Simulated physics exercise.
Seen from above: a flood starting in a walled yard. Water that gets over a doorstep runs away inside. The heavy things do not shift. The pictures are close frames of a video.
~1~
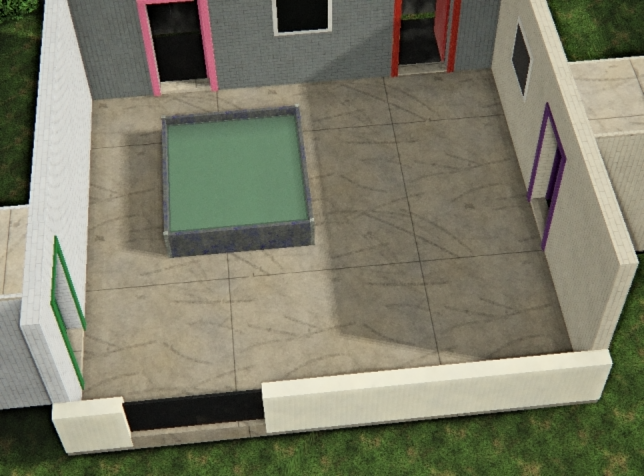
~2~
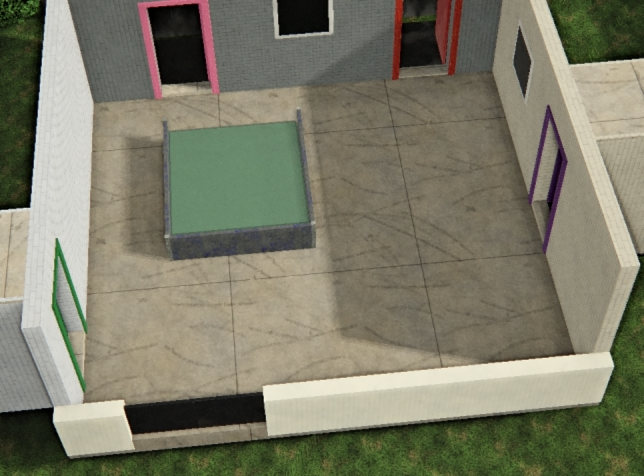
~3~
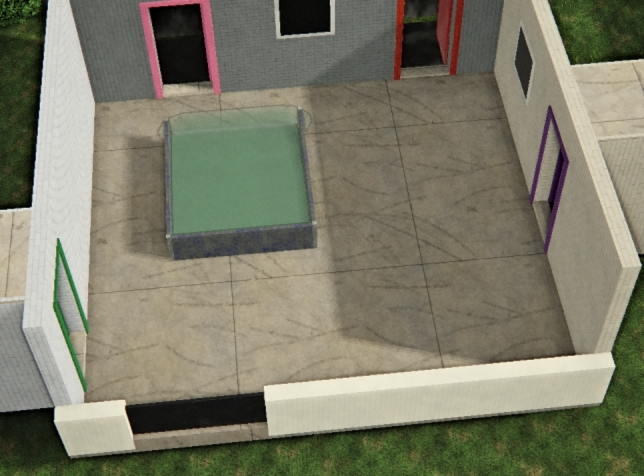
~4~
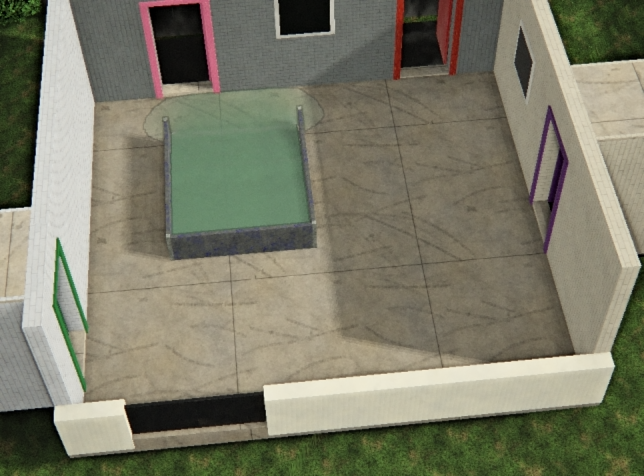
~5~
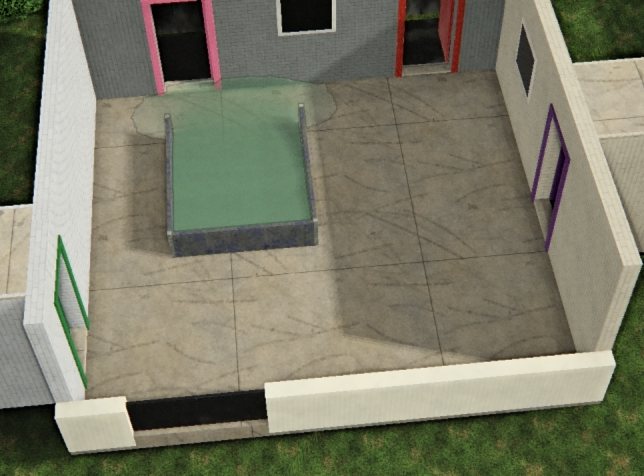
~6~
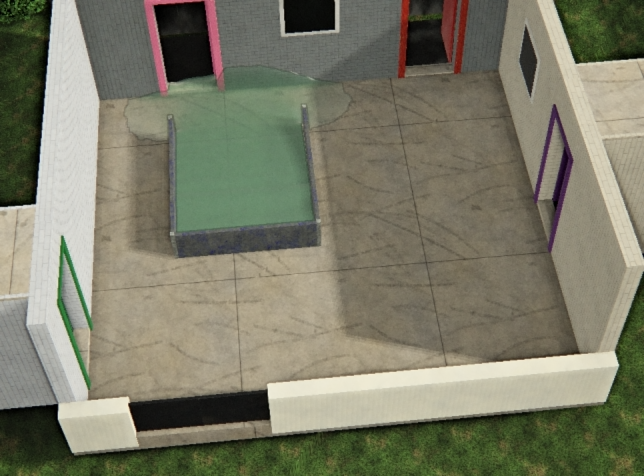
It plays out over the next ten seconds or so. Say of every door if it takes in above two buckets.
The purple door holds within the limit; the pink door floods; the green door holds within the limit; the red door floods.
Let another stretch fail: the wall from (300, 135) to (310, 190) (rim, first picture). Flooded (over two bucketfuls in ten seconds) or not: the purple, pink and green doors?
In short: The purple door is over; the pink door takes less; the green door is under.
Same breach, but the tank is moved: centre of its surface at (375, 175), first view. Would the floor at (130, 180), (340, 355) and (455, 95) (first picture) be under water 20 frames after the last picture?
As listed: Covered, not flooded, awash.
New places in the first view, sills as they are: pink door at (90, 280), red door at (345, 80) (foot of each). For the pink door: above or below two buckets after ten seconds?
My reading: The pink door lets less in.
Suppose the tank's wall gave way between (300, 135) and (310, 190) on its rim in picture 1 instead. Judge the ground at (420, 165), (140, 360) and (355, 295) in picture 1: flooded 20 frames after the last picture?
In turn: Flooded, free of water, free of water.
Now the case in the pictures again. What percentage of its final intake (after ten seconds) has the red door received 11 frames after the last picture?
I make it 0 per cent.
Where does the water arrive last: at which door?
The green door.
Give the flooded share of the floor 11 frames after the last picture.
I make it 20 per cent.
A moment on, water covers 10 % of the floor; the purple door not reached, the pink door far over two buckets in, the green door not reached, the red door not reached.
Next, water covers 20 % of the floor; the purple door not reached, the pink door far over two buckets in, the green door not reached, the red door wet at the sill, nothing in.
Then, water covers 40 % of the floor; the purple door wet at the sill, nothing in, the pink door far over two buckets in, the green door not reached, the red door under two buckets in.
Later, water covers 70 % of the floor; the purple door wet at the sill, nothing in, the pink door far over two buckets in, the green door wet at the sill, nothing in, the red door under two buckets in.
In the end, water covers 90 % of the floor; the purple door wet at the sill, nothing in, the pink door far over two buckets in, the green door wet at the sill, nothing in, the red door over two buckets in.
